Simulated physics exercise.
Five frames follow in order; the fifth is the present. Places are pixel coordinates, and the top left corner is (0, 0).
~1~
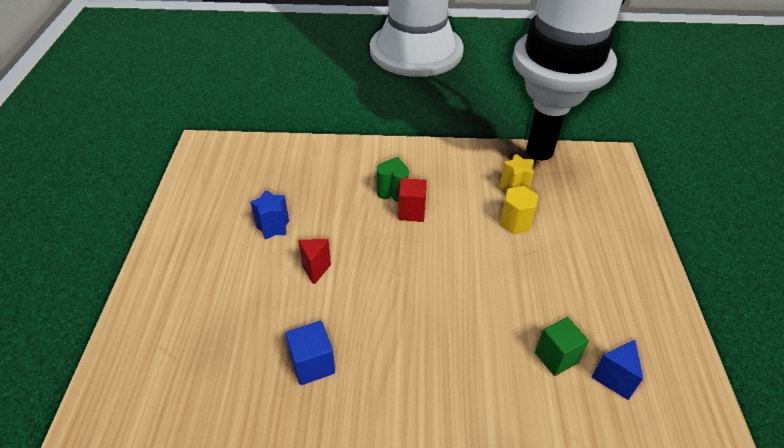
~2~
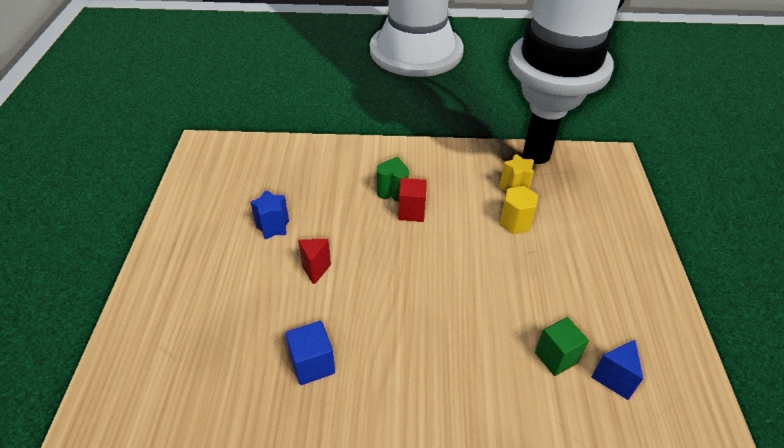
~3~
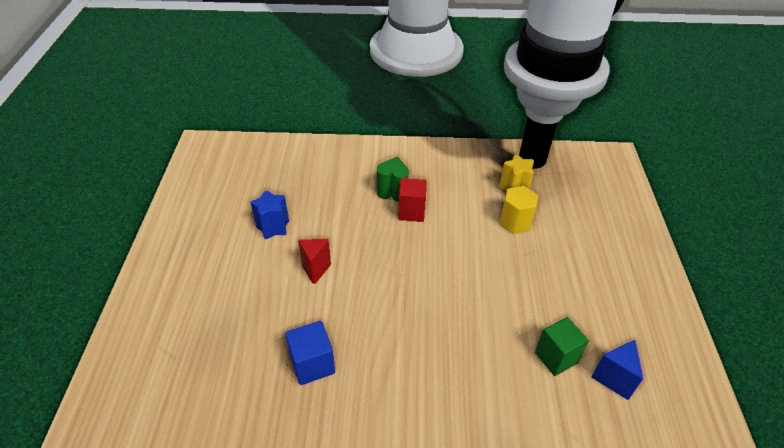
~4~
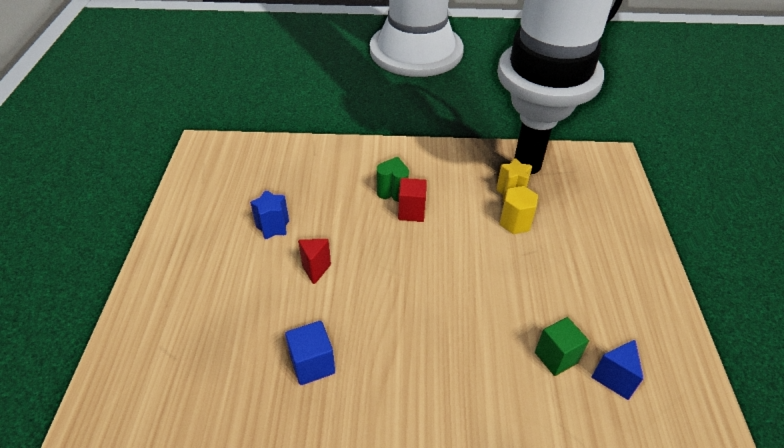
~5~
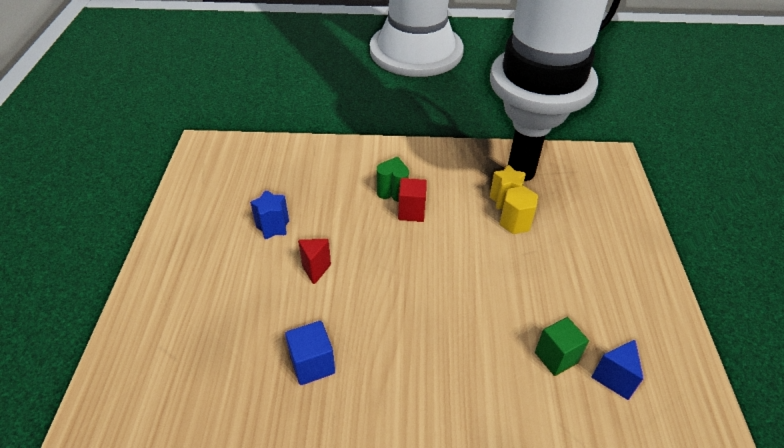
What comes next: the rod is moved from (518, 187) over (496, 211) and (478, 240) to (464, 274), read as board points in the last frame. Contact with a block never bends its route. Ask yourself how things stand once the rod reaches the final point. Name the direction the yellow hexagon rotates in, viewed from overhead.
From above, counter-clockwise.
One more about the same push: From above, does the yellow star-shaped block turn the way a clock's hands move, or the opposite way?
Direction: Clockwise.
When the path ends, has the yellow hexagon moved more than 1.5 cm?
I believe so.
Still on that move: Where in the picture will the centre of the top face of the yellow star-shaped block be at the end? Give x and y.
The top centre is at (438, 253).
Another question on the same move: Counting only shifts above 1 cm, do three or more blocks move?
No
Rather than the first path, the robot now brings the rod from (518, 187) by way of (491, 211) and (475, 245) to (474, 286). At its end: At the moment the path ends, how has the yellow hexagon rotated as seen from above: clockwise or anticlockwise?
Against the clock.
The first path, step by step. One third of the way, rod at (499, 197); yellow star-shaped block at (484, 200); yellow hexagon at (521, 206), turned 30° anticlockwise.
Two thirds of the way, rod at (480, 226); yellow star-shaped block at (462, 228), turned 15° clockwise; yellow hexagon at (522, 209), turned 45° anticlockwise.
At the end, rod at (466, 260); red four-sided block in place; yellow star-shaped block at (438, 253), turned 40° clockwise; yellow hexagon at (522, 209), turned 45° anticlockwise.
